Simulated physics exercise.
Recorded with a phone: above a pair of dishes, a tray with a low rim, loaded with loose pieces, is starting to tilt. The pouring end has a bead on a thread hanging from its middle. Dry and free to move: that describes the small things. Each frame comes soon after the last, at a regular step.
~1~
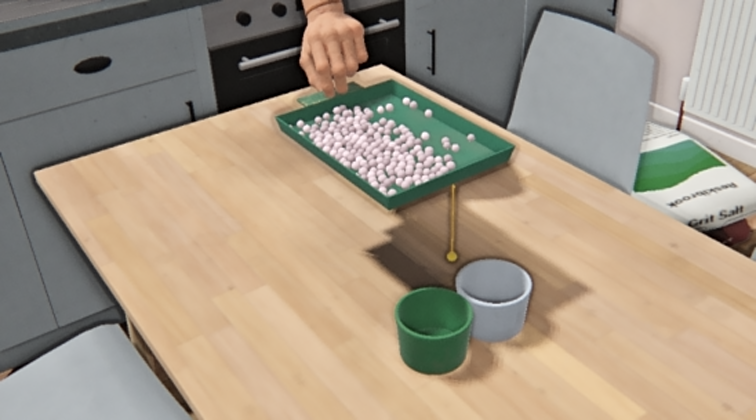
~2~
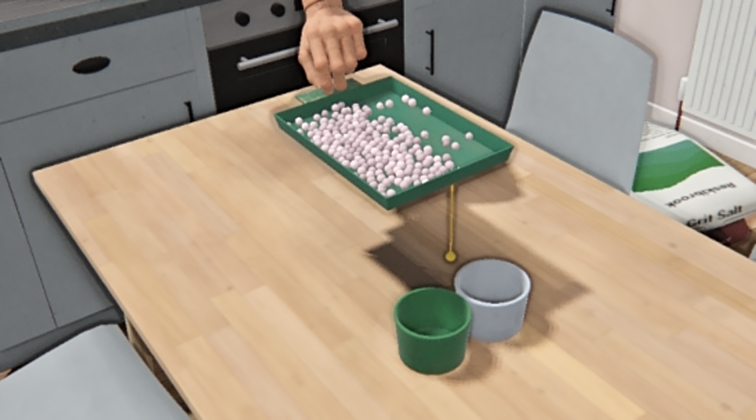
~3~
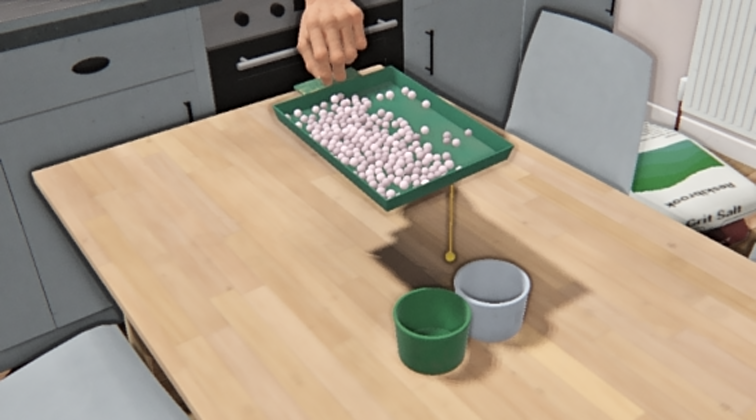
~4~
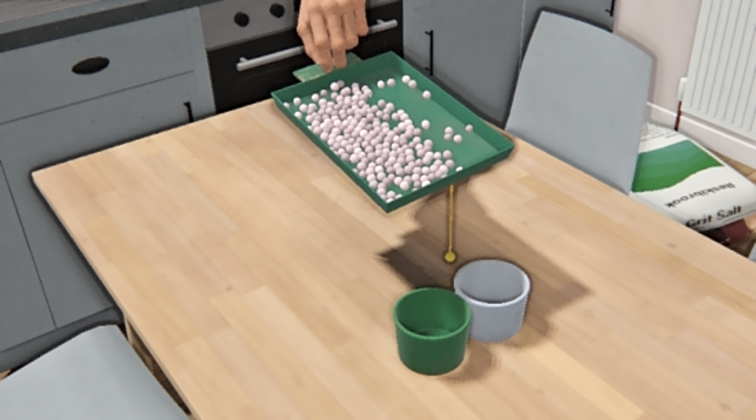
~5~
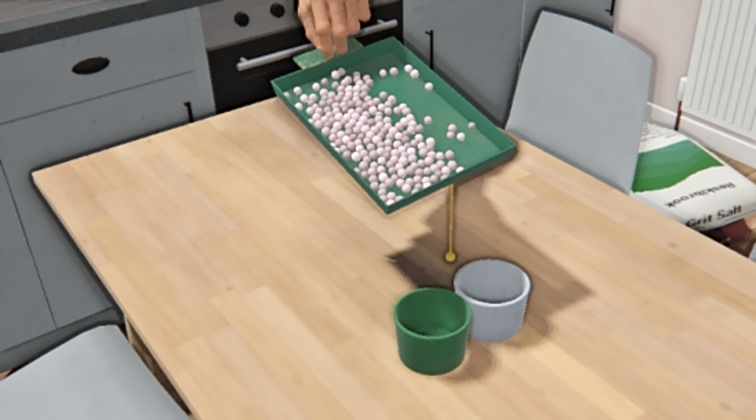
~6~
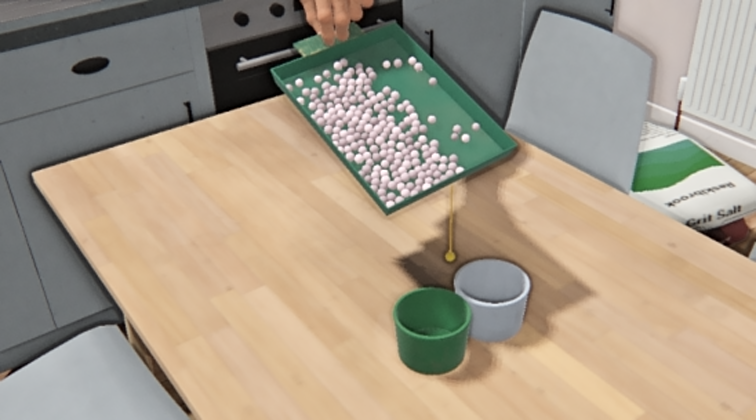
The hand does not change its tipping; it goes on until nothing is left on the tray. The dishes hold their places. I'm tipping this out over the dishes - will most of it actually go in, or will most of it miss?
The greater share ends up in the dishes.
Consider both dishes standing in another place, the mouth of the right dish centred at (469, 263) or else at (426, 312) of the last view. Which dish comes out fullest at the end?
Result, try one: The left of the two; try two: The right of the two.
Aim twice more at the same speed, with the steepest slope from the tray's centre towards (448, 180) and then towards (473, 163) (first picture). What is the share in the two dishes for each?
80 per cent, then 10 per cent.
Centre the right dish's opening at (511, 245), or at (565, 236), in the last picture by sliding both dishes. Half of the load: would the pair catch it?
Short of half, then short of half.
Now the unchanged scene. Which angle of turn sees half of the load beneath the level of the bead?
I'd put it at about 90 degrees.
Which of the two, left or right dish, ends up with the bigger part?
It's the leftmost dish that ends with more.
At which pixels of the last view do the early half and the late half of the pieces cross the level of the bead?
Around (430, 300) and then (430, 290).
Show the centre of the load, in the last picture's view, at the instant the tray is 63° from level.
Somewhere around pixel (420, 184) in the last picture.
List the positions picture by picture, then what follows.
The first picture shows corners of the pouring end near (389, 194) and (510, 145), level; middle of the load near (374, 146), sugar pearls; left dish near (457, 349); right dish near (517, 316); bead on its thread near (452, 257).
The second picture shows corners of the pouring end near (388, 195) and (509, 145), level; middle of the load near (373, 145).
The third picture shows corners of the pouring end near (387, 197) and (509, 145), tipped barely, lowest at the left corner; middle of the load near (373, 141).
The fourth picture shows corners of the pouring end near (388, 199) and (509, 144), tipped a little, lowest at the left corner; middle of the load near (373, 135).
The fifth picture shows corners of the pouring end near (389, 202) and (511, 144), tipped clearly, lowest at the left corner; middle of the load near (375, 130), a little on the move.
The sixth picture shows corners of the pouring end near (389, 204) and (512, 144), tipped clearly, lowest at the left corner; middle of the load near (378, 130), all but a few on the move; left dish near (456, 349); right dish near (515, 316).
Shortly afterwards, tray tipped steeply; the bulk on the tray; only a few in the left dish; a little in the air.
Next, tray tipped right over; a little on the tray; near half in the left dish; a little in the right dish; a little outside both; near a quarter in the air.
Some moments later, tray tipped past a quarter turn; near two thirds in the left dish; a little in the right dish; near a quarter outside both.
In the end, tray tipped past a quarter turn; near two thirds in the left dish; a little in the right dish; near a quarter outside both.
